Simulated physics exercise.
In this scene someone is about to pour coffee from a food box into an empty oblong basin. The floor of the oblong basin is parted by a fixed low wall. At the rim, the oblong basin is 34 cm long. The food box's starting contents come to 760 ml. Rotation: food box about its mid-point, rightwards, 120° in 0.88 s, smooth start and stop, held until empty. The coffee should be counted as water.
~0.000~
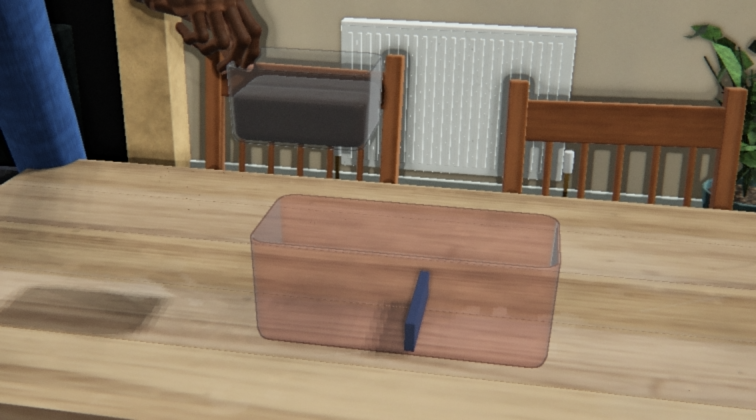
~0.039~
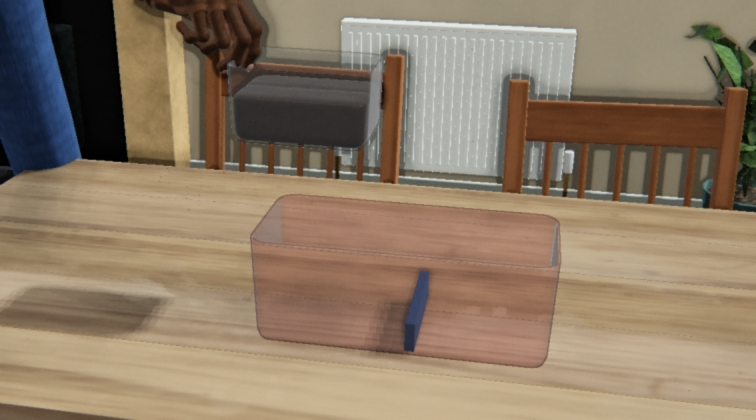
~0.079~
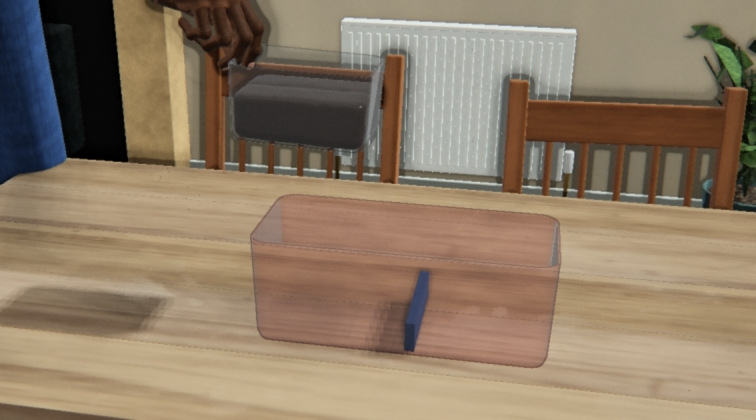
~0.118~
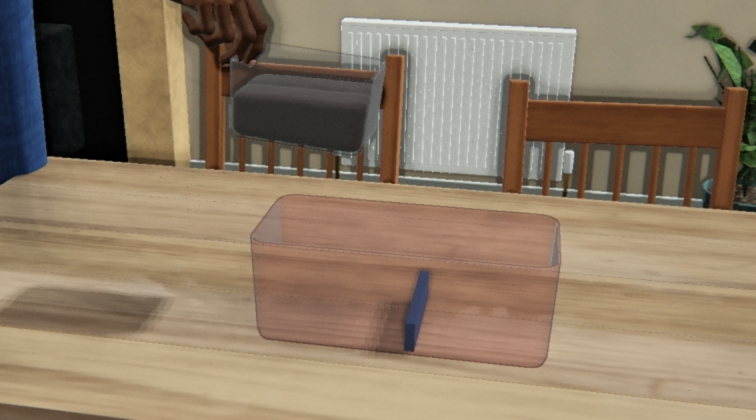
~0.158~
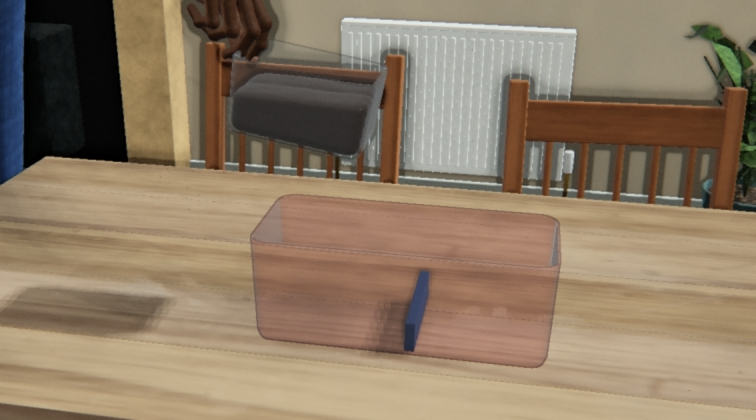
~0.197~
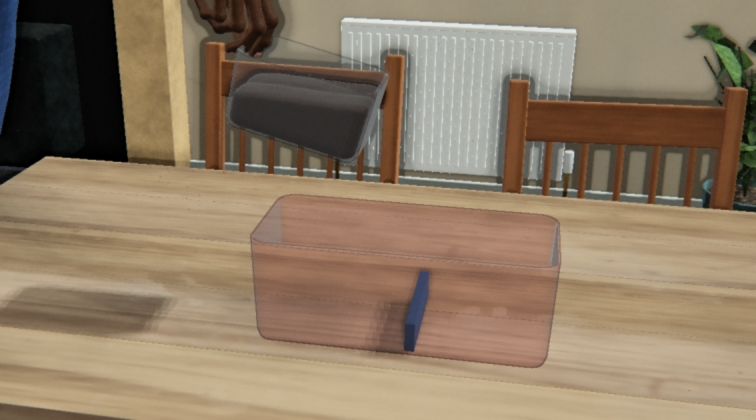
A pale wooden table stands before chairs, a white radiator and a plant, seen from slightly above by a still camera. A clear pinkish basin with a dark blue bar sits at its centre, while a clear box of dark contents hangs behind, near a brown hand. The box slowly tilts, its right side dipping, as blue fabric at far left slides out of view.
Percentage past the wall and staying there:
48 percent.
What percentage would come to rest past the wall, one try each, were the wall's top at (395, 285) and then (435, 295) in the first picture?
Around 65 and 20 percent, in that order.
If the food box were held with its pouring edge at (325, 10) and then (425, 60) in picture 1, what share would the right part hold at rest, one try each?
Result: 15 per cent, then 65 per cent.
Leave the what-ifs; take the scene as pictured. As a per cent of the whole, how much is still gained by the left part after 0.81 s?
Around 14 in a hundred.
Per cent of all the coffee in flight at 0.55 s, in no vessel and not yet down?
It comes to roughly 44 per cent.
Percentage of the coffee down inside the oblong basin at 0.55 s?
Close to 12 in a hundred.
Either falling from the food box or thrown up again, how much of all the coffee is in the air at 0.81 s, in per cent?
Something like 7 per cent is in the air then.
After 0.55 s the tilt is 83° and 45 per cent is still to pour, 2 is left of the wall and 9 right of it.
After 0.81 s the tilt is 118° and 6 per cent is still to pour, 37 is left of the wall and 49 right of it.
After 1.08 s the tilt is 120° and 0 per cent is still to pour, 51 is left of the wall and 48 right of it.
After 1.38 s the tilt is 120° and 0 per cent is still to pour, 51 is left of the wall and 48 right of it.
In the end 51 per cent lies left of the wall, 48 right of it and 2 outside.
